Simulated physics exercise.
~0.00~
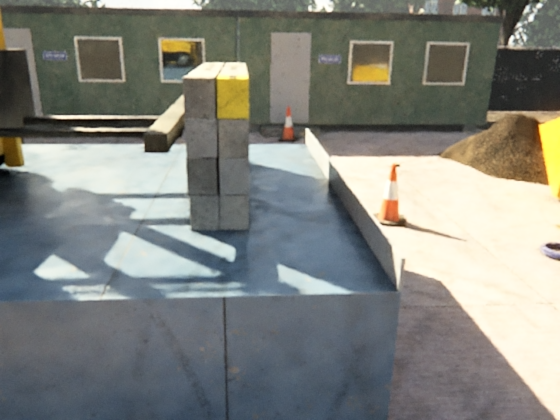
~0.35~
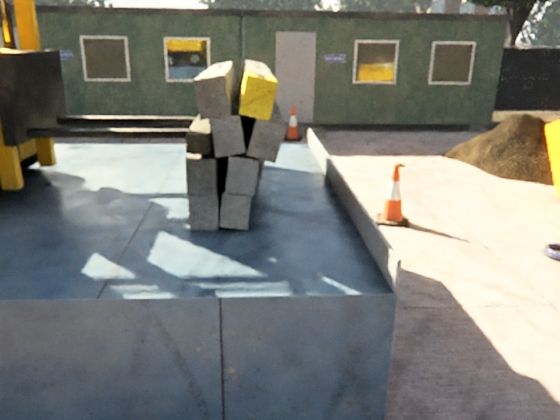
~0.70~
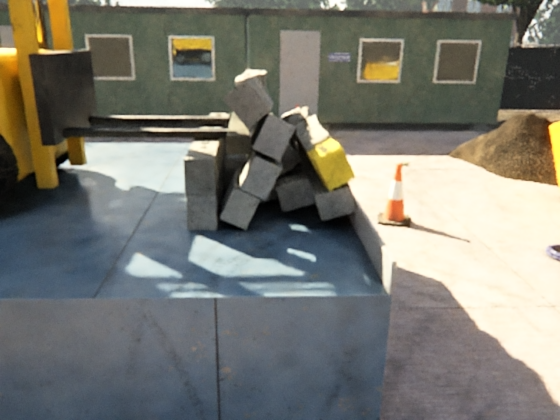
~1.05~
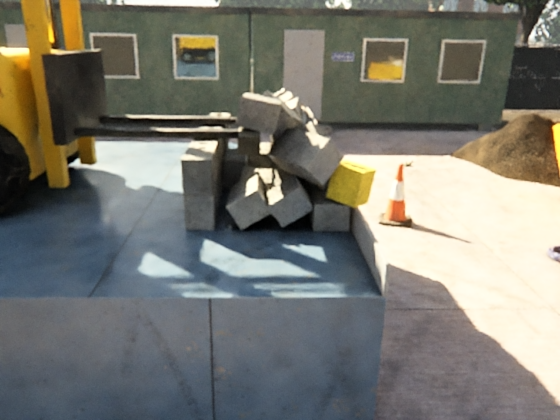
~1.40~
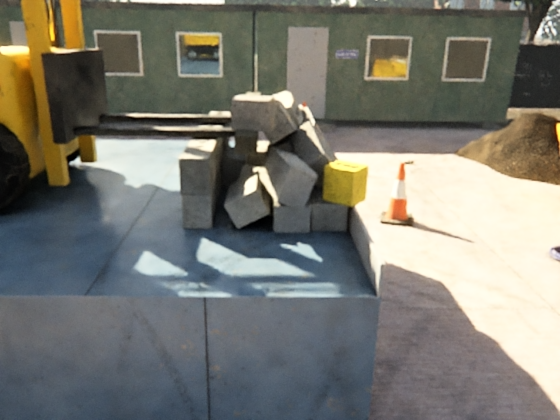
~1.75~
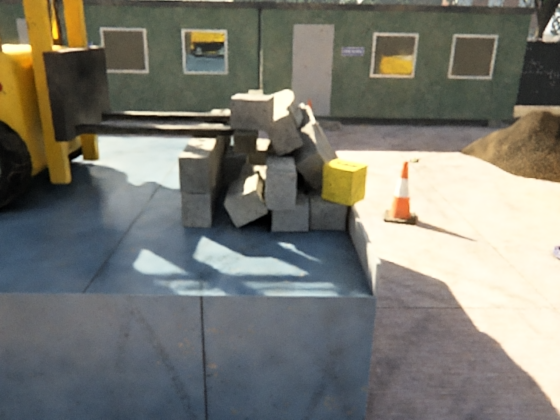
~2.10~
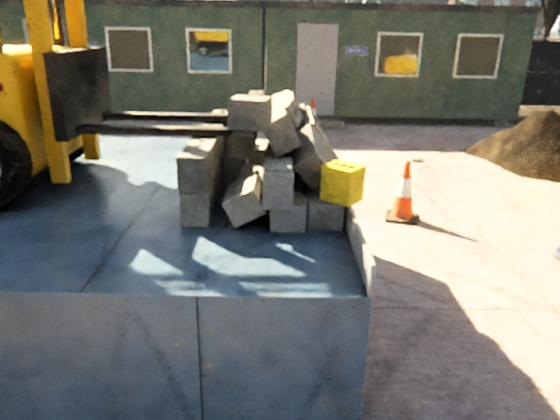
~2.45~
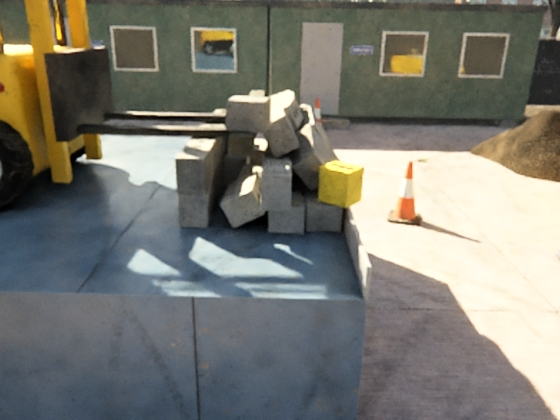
At first, a tall stack of grey concrete blocks with one yellow block at its top stands on a blue-grey loading dock, with a green cabin and orange cones behind. A yellow lift truck moves in from the left, its beam pushing against the stack, and the upper blocks lean and separate. The stack then breaks apart and topples to the right, the yellow block tumbling down with it. The truck stops, and the blocks settle into a jumbled heap by the dock's edge. Finally, the yellow block rests upright at the right of the pile, and none have gone over.
